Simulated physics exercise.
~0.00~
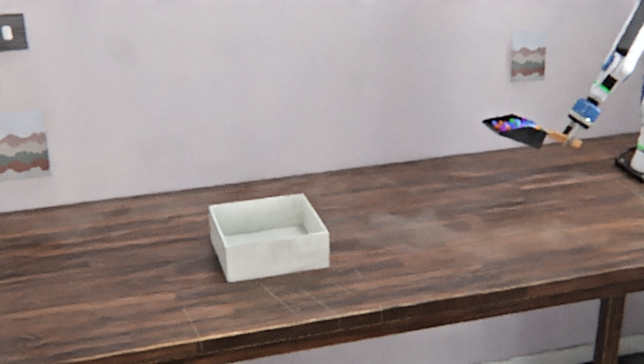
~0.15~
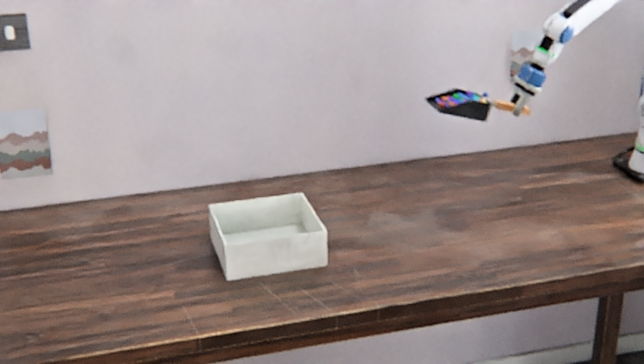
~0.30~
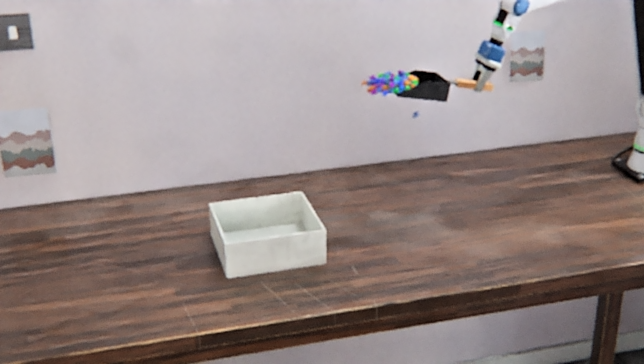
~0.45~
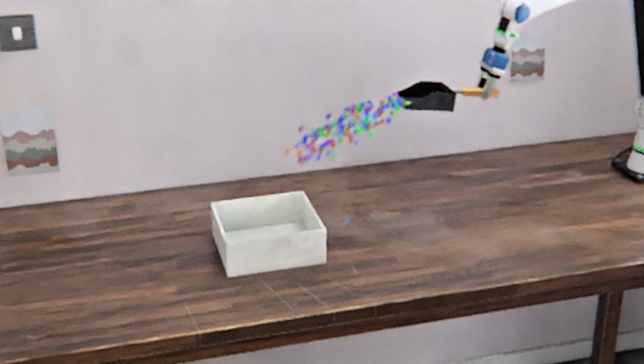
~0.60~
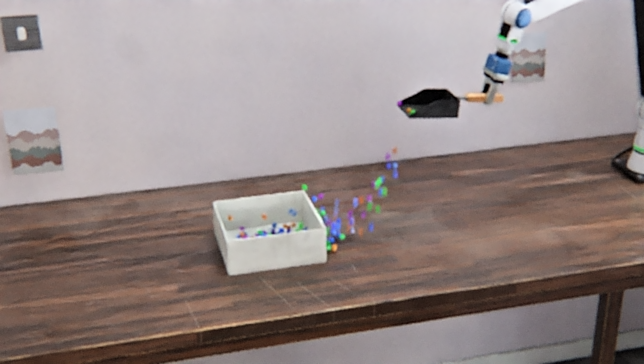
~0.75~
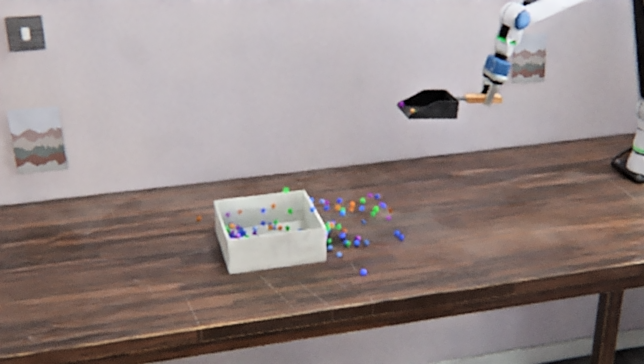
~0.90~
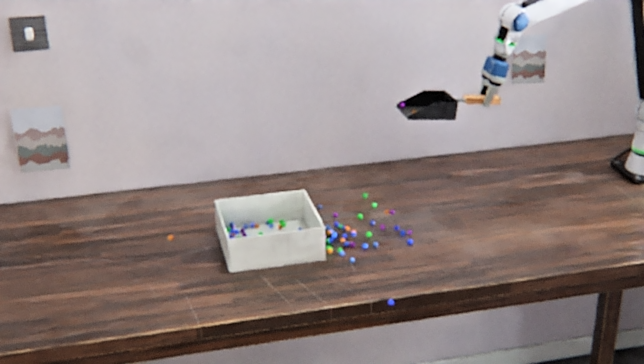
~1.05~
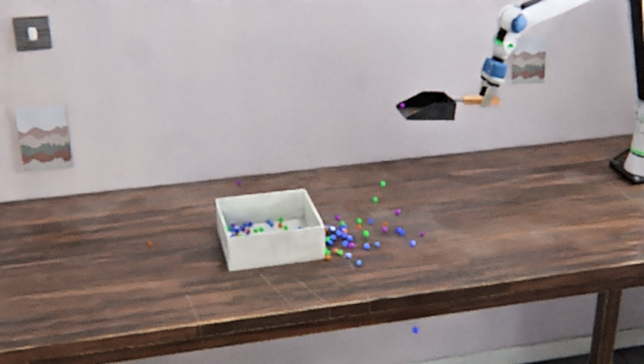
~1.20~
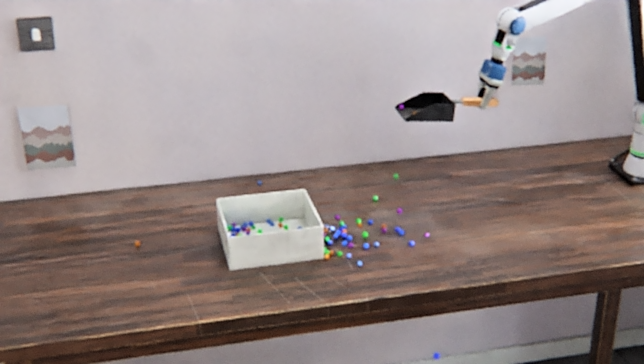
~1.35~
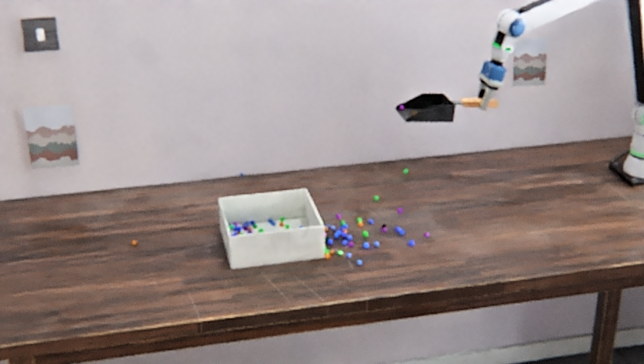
Colourful round sweets flying off a black scoop swung leftward by a robot arm, some landing in a white bin, others scattering beside it.
